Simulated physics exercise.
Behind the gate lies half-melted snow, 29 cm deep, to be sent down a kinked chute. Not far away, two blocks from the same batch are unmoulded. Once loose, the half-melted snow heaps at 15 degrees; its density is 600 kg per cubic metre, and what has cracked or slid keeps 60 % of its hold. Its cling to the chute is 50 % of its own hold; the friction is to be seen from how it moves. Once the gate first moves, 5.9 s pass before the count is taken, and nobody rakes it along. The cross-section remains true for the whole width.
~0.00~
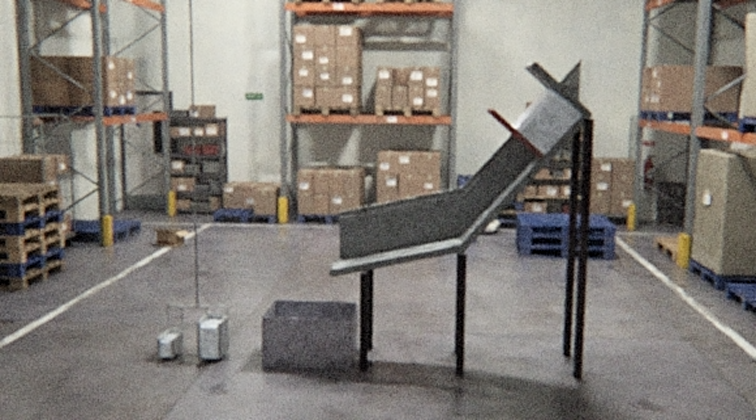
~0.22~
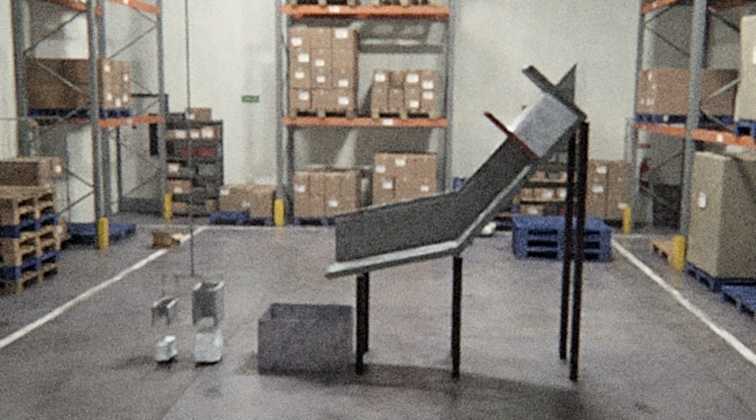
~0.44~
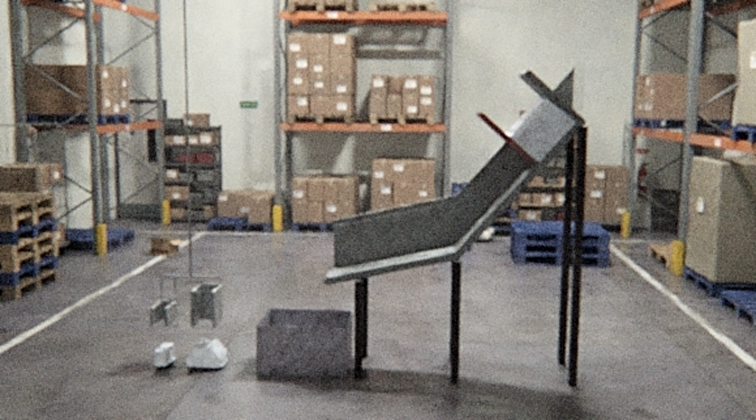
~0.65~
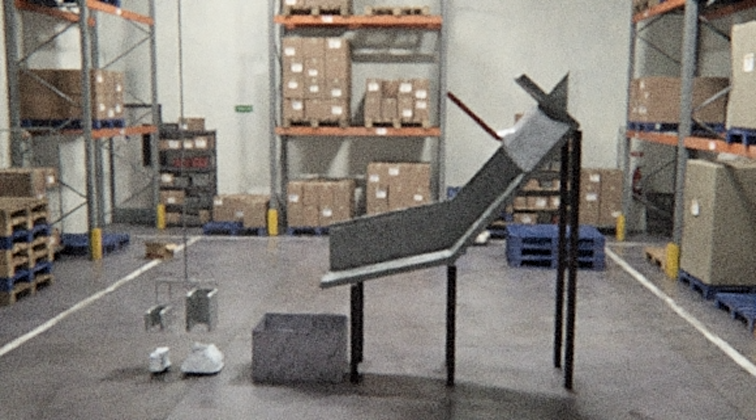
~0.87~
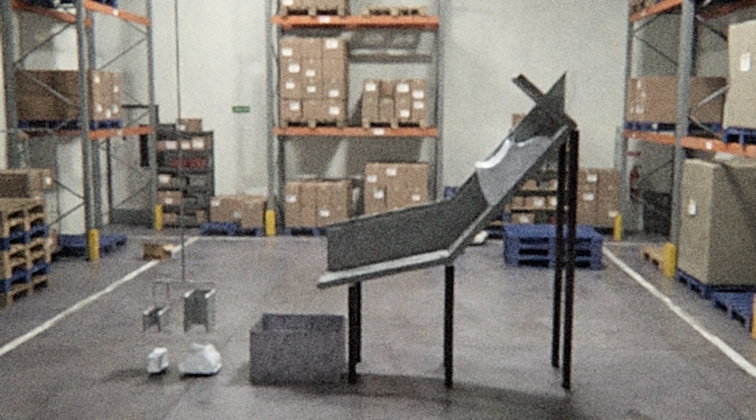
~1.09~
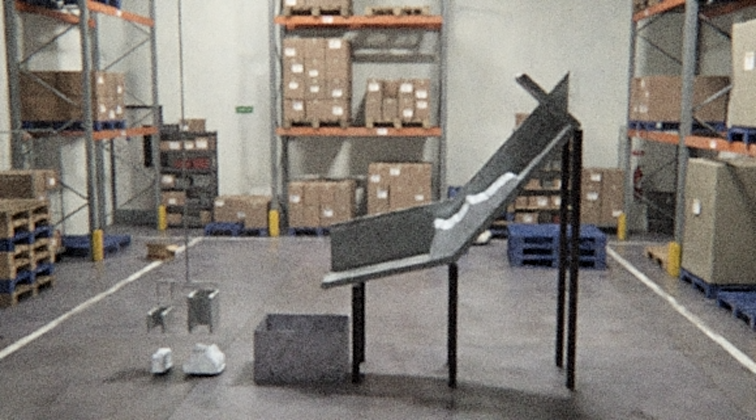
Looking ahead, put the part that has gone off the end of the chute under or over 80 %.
Higher than 80 %.
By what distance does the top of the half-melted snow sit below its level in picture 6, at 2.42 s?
Roughly 61.0 centimetres, give or take.
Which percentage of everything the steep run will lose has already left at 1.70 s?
The figure is about 100 %.
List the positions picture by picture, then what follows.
Foremost bit of the half-melted snow at (518, 126); block heights 12 cm, 25 cm (left to right), in the first frame.
Foremost bit of the half-melted snow at (514, 129); block heights 12 cm, 23 cm (left to right), in the second frame.
Foremost bit of the half-melted snow at (512, 134); block heights 12 cm, 17 cm (left to right), in the third frame.
Foremost bit of the half-melted snow at (503, 136); block heights 12 cm, 17 cm (left to right), in the fourth frame.
Foremost bit of the half-melted snow at (479, 171); block heights 12 cm, 17 cm (left to right), in the fifth frame.
Foremost bit of the half-melted snow at (431, 255); block heights 12 cm, 17 cm (left to right), in the sixth frame.
After 1.70 s, none is on the steep run, 73 % on the flatter one and 27 % past the end.
After 2.42 s, none is on the steep run, 11 % on the flatter one and 89 % past the end.
After 3.14 s, none is on the steep run, 9 % on the flatter one and 91 % past the end.
After 3.86 s, none is on the steep run, 9 % on the flatter one and 91 % past the end.
After 6.34 s, none is on the steep run, 9 % on the flatter one and 91 % past the end.
